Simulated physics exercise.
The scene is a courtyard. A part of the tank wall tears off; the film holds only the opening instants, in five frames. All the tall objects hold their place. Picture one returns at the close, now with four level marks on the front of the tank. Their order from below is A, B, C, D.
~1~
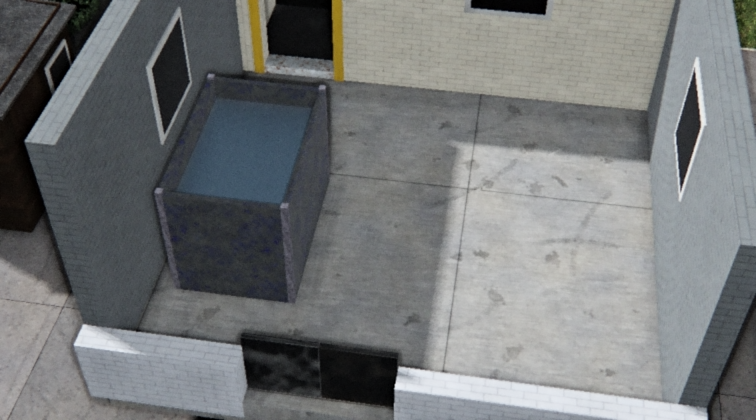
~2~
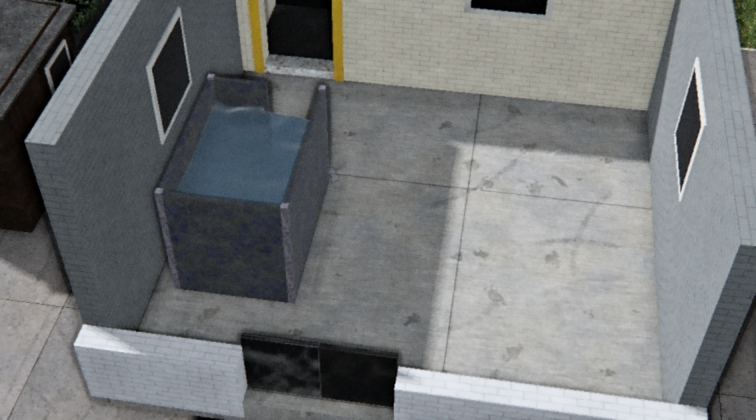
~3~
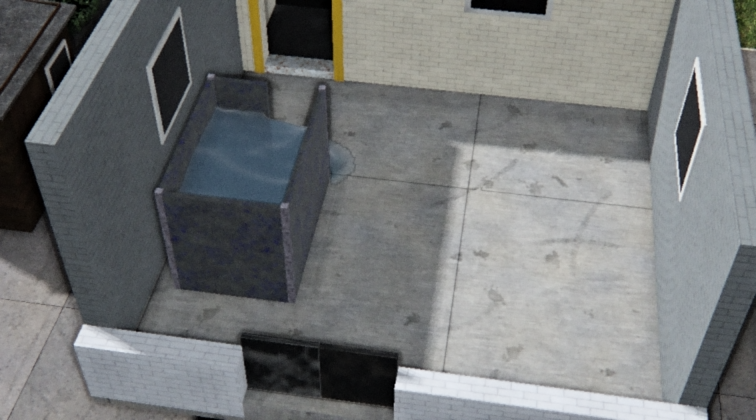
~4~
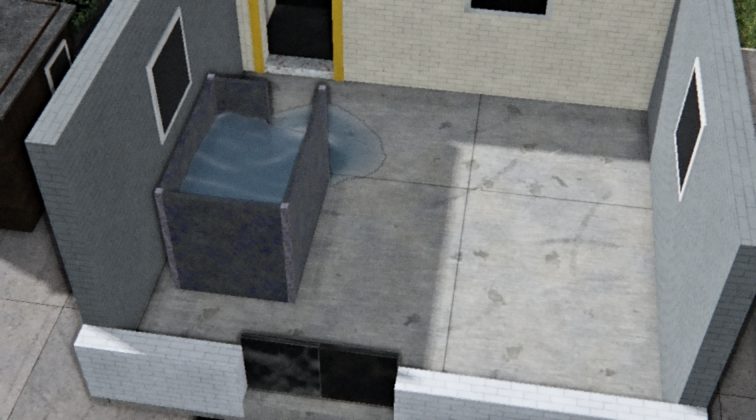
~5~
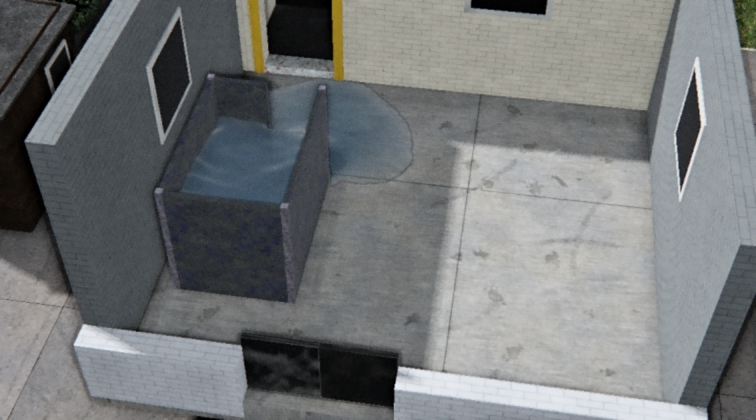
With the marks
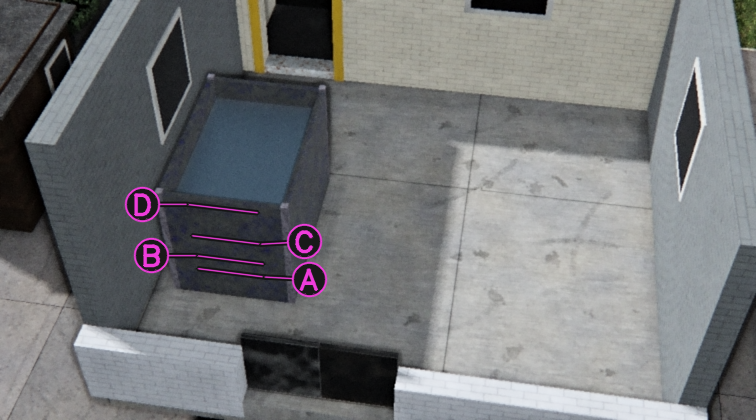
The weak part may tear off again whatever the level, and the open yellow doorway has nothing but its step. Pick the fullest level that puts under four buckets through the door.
Level A just does it.
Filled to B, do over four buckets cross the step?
Yes, it does.
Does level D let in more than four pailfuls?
Yes, that goes wrong.
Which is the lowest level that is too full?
Here it is level B.
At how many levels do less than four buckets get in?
One of them.
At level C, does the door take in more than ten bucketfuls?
Yes, it does.
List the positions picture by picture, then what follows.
Water in the tank at rest, its middle at (247, 155); foot of the yellow doorway at (300, 76); shut gate at (320, 353).
Water covers 1 % of the ground, its front hidden from here.
Water covers 3 % of the ground and shows as far out as (345, 157).
Water covers 7 % of the ground and shows as far out as (374, 147).
Water covers 15 % of the ground and shows as far out as (363, 90).
On the marked copy, A at (231, 272); B at (229, 259); C at (226, 239); D at (221, 208); from the bottom up A, B, C, D.
If A is chosen, a bucket or two gets in.
If B is chosen, about 10 bucketfuls get in.
If C is chosen, dozens of bucketfuls pour in.
If D is chosen, dozens of bucketfuls pour in.
